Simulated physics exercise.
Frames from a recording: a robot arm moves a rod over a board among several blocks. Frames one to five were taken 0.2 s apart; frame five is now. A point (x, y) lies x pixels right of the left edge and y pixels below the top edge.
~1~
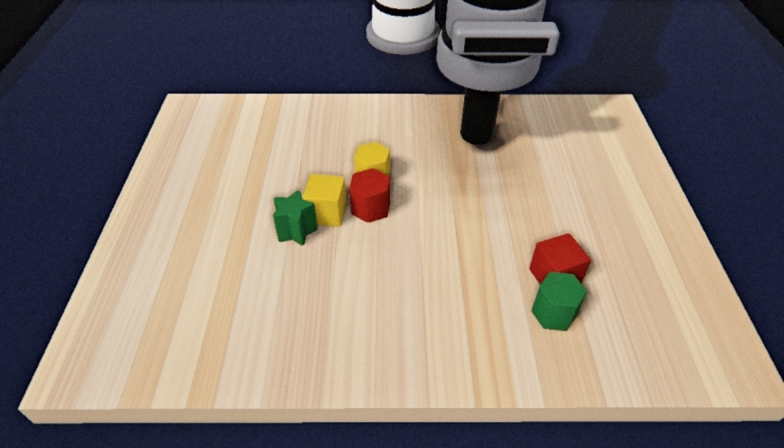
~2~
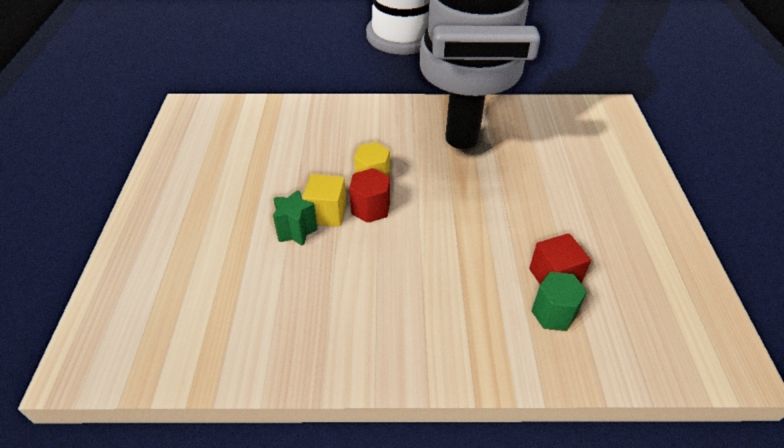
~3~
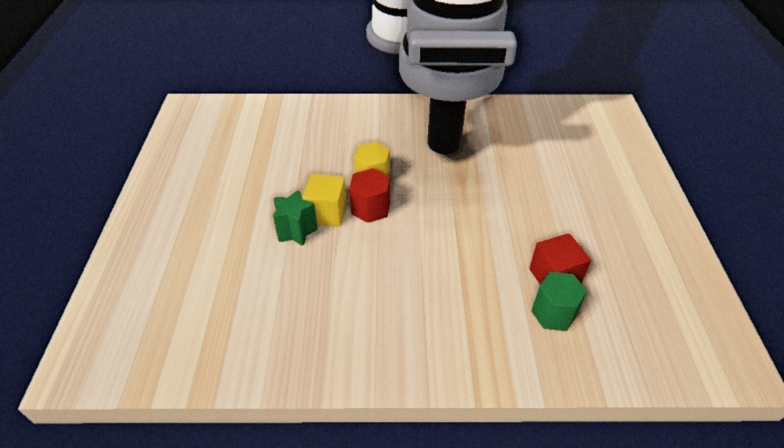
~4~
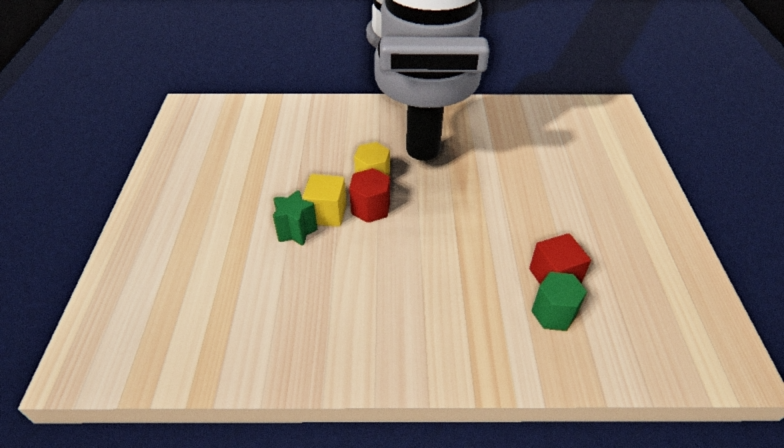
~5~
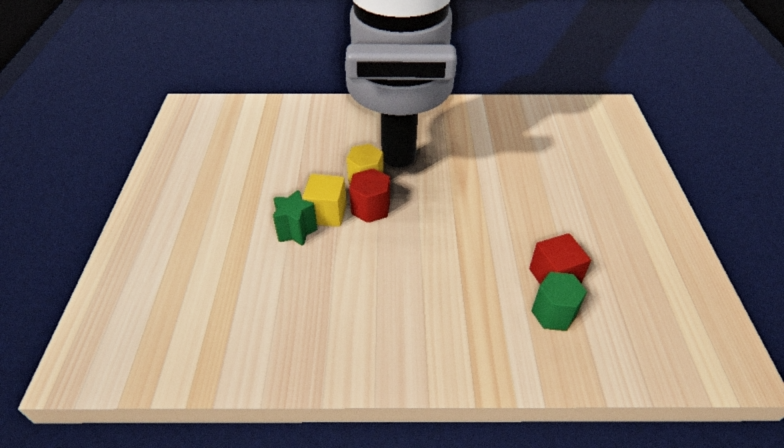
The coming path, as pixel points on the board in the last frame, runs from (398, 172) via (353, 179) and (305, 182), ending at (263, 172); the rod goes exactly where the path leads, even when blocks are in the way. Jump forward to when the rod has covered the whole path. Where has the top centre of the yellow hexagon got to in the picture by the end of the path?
The middle of the upper face of the yellow hexagon will lie at about (271, 175) in the picture.
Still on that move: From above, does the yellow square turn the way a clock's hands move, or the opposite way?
Counter-clockwise, from overhead.
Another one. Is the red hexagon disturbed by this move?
That block stays.
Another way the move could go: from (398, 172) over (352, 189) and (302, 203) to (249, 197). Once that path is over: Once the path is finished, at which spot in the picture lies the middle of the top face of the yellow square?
I'd guess (281, 206).
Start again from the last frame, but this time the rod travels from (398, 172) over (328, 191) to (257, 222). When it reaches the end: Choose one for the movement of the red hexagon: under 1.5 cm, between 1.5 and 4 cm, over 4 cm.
The answer will be the short band, under 1.5 cm.
On the path given first. One third of the way, rod at (352, 165); green star-shaped block at (289, 208); yellow square at (319, 190), turned 15° anticlockwise; yellow hexagon at (317, 165), turned 15° anticlockwise.
Two thirds of the way, rod at (303, 167); green star-shaped block at (289, 209); yellow square at (319, 190), turned 20° anticlockwise; yellow hexagon at (277, 174), turned 65° anticlockwise.
At the end, rod at (260, 158); green star-shaped block at (289, 209); yellow square at (319, 190), turned 20° anticlockwise; yellow hexagon at (271, 175), turned 85° anticlockwise; red hexagon not moved.
